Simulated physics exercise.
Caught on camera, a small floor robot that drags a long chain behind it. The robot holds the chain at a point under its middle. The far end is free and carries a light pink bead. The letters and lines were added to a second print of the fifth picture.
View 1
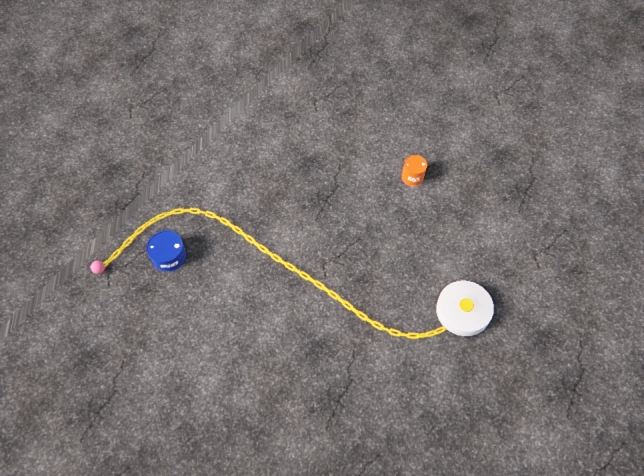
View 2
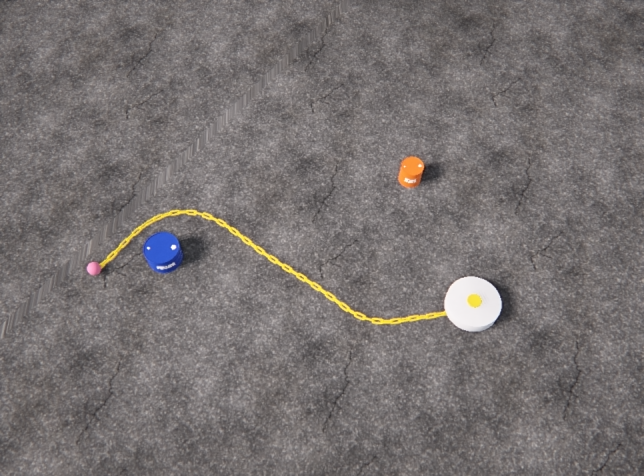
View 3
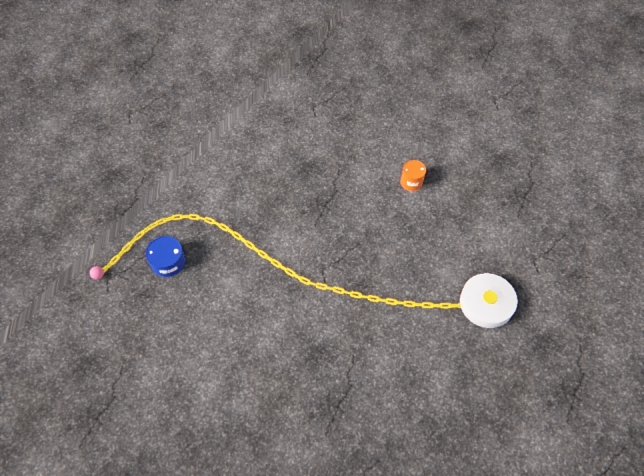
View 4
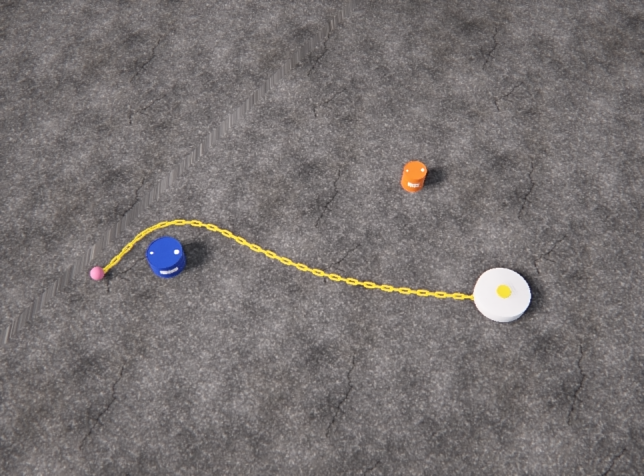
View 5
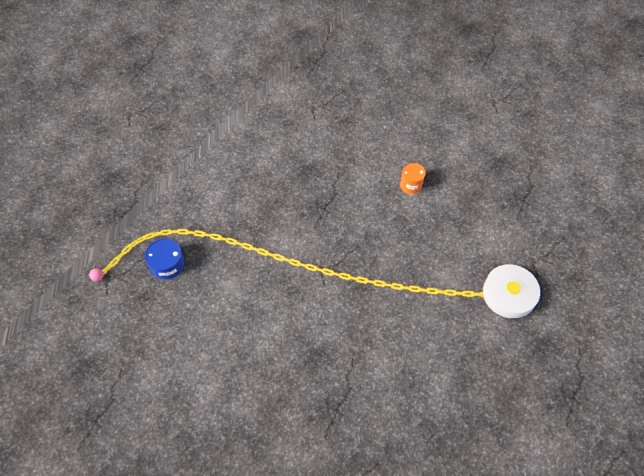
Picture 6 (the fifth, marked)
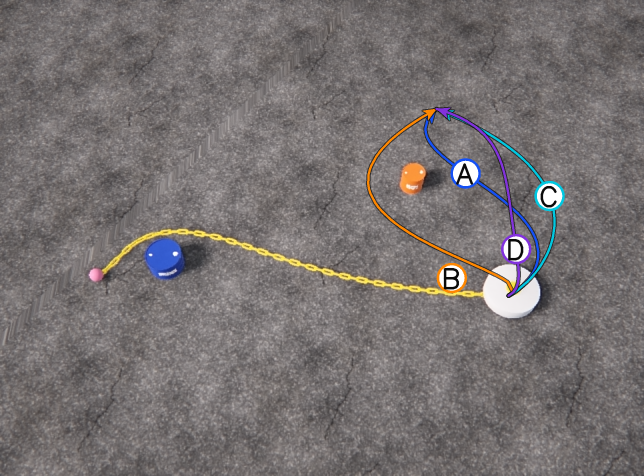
White disc-shaped robot moving right across grey ground, drawing its curved yellow chain straighter and closer against a blue tub.
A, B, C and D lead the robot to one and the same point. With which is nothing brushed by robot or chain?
The robot should drive B.
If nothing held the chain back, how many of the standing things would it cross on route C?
In all, one.
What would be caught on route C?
The blue tub.
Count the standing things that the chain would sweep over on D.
Two.
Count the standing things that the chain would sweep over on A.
In all, two.
On the marked copy, A from (508, 296) via (494, 194) to (436, 110); B from (508, 296) via (378, 207) to (437, 109); C from (508, 296) via (545, 186) to (440, 110); D from (508, 296) via (506, 183) to (437, 109).
Following B. Soon after the start, robot (413, 230), middle of the chain (293, 262), free end (98, 274).
Later, robot (382, 145), middle of the chain (293, 262), free end (98, 274).
In the end, robot (438, 104), middle of the chain (296, 218), free end (99, 273); nothing has been touched.
As for the rest, A meets the orange pot and blue tub; C meets the blue tub; D meets the orange pot and blue tub.
